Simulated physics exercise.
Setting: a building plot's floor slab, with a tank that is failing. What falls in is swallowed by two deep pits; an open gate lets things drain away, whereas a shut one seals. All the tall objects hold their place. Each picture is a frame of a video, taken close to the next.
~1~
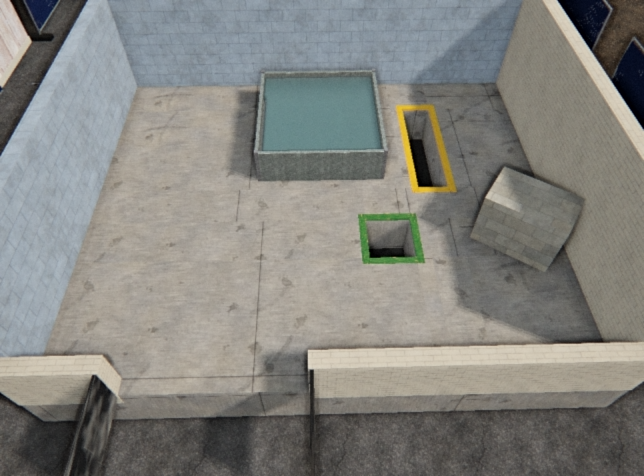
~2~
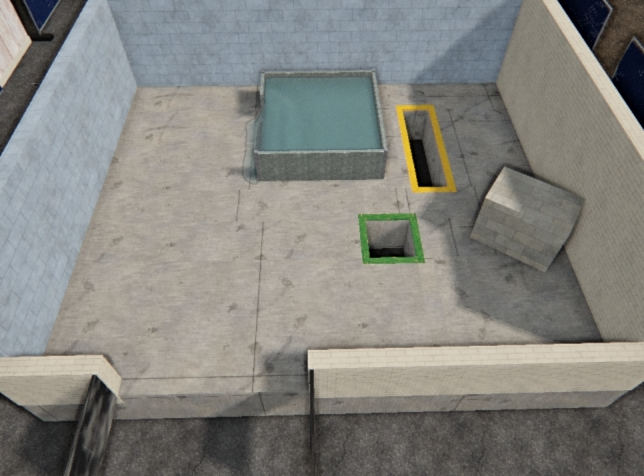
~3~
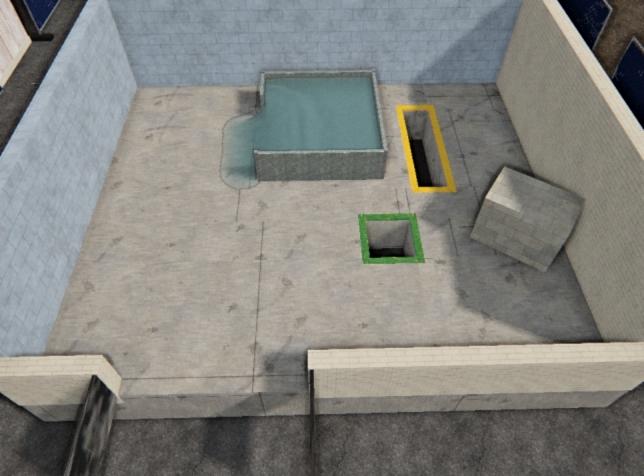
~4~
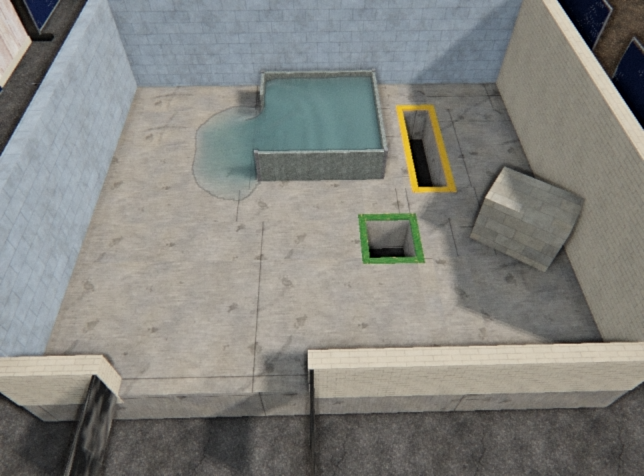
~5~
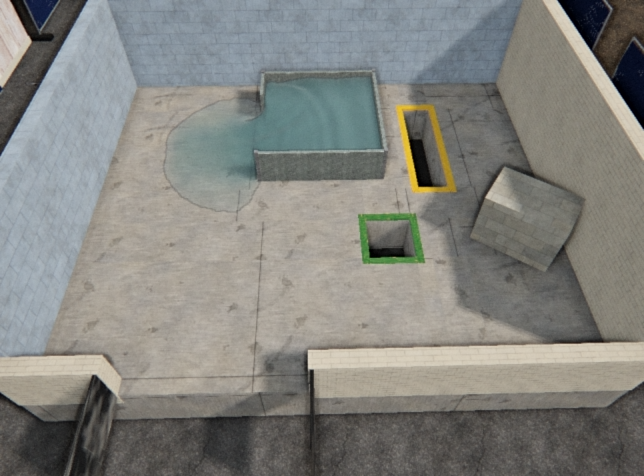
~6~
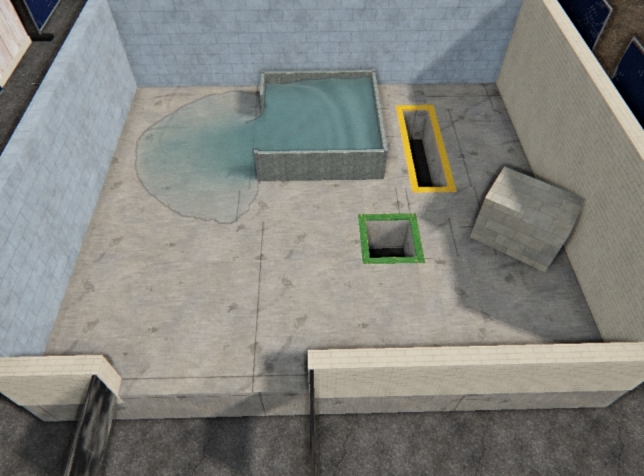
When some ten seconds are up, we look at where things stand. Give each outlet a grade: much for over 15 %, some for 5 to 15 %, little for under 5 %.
Grades: Gate - much, green pit - little, yellow pit - little.
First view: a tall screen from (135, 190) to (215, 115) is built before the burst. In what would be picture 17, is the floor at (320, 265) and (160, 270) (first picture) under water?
Taking them in the order asked, the first is not reached and the second is inundated.
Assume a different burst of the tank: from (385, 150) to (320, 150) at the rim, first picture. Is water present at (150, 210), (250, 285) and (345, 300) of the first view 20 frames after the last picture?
Listed in order, they come out without a puddle, sitting in a pool and sitting in a pool.
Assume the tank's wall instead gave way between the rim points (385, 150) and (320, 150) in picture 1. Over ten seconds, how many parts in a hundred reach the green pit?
Green: 40 %.
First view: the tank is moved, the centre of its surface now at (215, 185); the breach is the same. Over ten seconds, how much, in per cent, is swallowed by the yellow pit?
Yellow: 10 %.
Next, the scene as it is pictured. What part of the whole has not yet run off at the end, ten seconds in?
My reading is around 80 percent.
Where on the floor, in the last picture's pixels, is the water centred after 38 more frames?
I'd point to (233, 174).
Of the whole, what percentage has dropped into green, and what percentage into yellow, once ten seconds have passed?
Shares, in order: 0 % and 2 %.
A moment on, water covers 25 % of the floor; the gate 0 %, the green pit 0 %, the yellow pit 0 %.
Next, water covers 25 % of the floor; the gate 0 %, the green pit 0 %, the yellow pit 0 %.
Then, water covers 35 % of the floor; the gate 0 %, the green pit 0 %, the yellow pit 0 %.
Later, water covers 60 % of the floor; the gate 8 %, the green pit 0 %, the yellow pit 0 %.
In the end, water covers 85 % of the floor; the gate 19 %, the green pit 1 %, the yellow pit 1 %.
